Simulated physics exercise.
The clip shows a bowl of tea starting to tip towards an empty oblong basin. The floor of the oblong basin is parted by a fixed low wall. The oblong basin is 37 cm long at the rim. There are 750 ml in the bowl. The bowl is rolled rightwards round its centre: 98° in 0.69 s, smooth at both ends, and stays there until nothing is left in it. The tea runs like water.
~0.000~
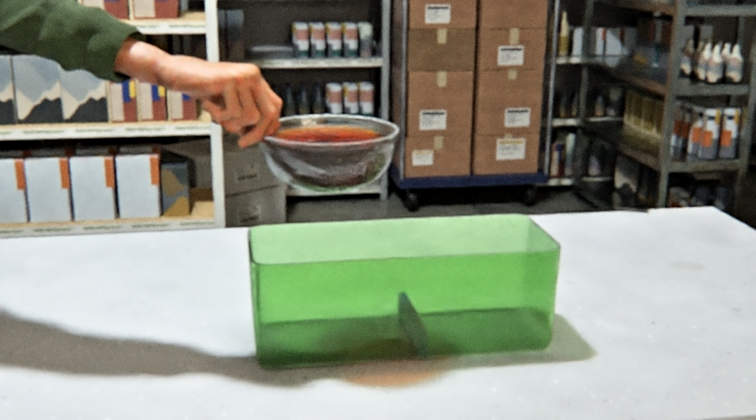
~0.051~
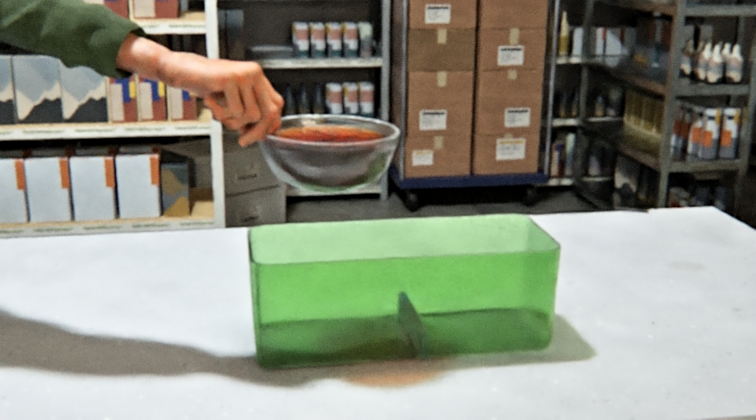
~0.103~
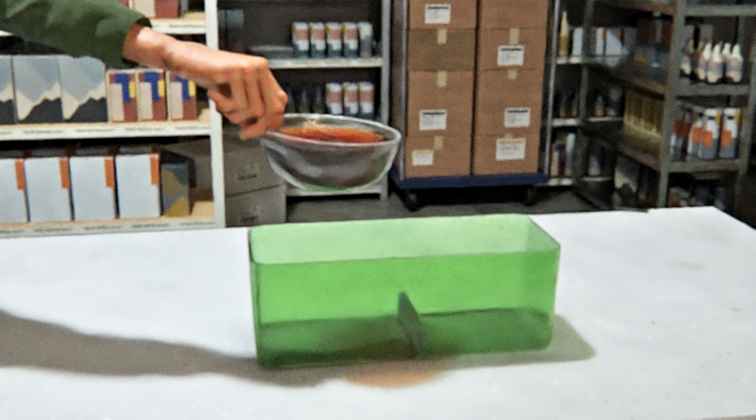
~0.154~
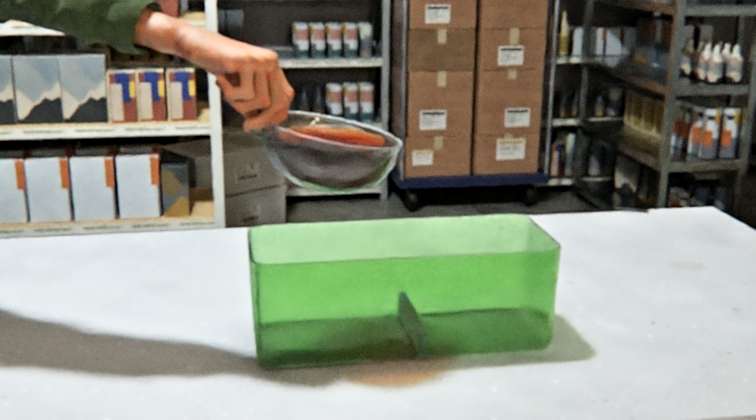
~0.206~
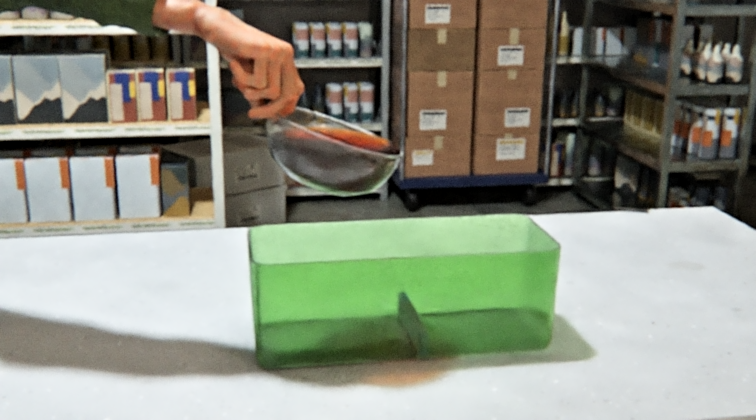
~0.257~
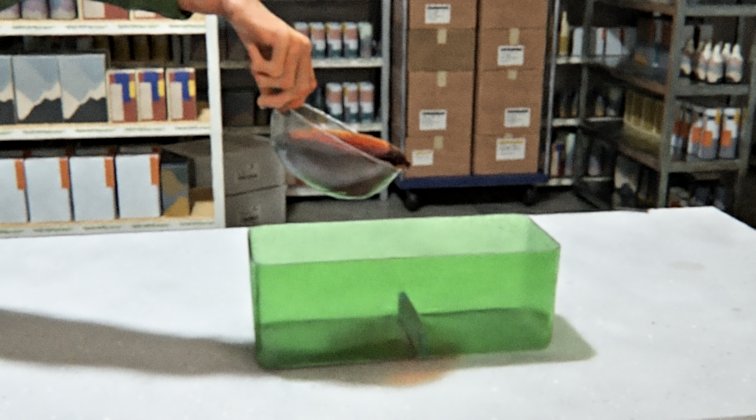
A clear glass bowl of reddish-brown liquid, held at its left rim by a hand above a green oblong basin with a low divider, begins almost level. The hand lifts the left side, slowly at first, rolling the bowl rightwards until the liquid reaches the lowered right lip and a little slips over.
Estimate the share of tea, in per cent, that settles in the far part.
The far part has some 64 per cent.
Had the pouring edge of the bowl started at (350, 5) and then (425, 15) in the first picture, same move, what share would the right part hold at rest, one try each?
First 50, then 70 per cent.
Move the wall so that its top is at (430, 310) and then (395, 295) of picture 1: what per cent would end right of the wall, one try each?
First 50, then 85 per cent.
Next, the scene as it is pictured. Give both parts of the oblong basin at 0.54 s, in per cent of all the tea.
Near 6 on the left, 52 on the right.
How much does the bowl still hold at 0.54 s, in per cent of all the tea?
About 14 per cent.
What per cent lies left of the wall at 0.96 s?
About 30 per cent.
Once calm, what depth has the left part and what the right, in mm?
Left about 10 mm, right about 22 mm.
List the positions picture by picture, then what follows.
In the first picture, tilt 0°; pouring edge (396, 129); surface from (261, 141) to (392, 137); the oblong basin's rim runs from (250, 247) to (544, 232); the wall's top is at (412, 312).
In the second picture, tilt 1°; pouring edge (397, 130); surface from (262, 140) to (393, 138).
In the third picture, tilt 5°; pouring edge (398, 135); surface from (263, 138) to (394, 140).
In the fourth picture, tilt 12°; pouring edge (399, 143); surface from (266, 136) to (396, 142).
In the fifth picture, tilt 20°; pouring edge (400, 153); surface from (270, 136) to (399, 146); 1 per cent is over the edge.
In the sixth picture, tilt 30°; pouring edge (399, 165); surface from (274, 138) to (390, 153); 6 per cent is over the edge.
By 0.54 s the tilt is 87° and 14 per cent is still to pour, 6 is left of the wall and 52 right of it.
By 0.74 s the tilt is 98° and 1 per cent is still to pour, 27 is left of the wall and 69 right of it.
By 0.96 s the tilt is 98° and 0 per cent is still to pour, 31 is left of the wall and 68 right of it.
By 1.19 s the tilt is 98° and 0 per cent is still to pour, 35 is left of the wall and 64 right of it.
At rest 35 per cent lies left of the wall, 64 right of it and 1 outside.
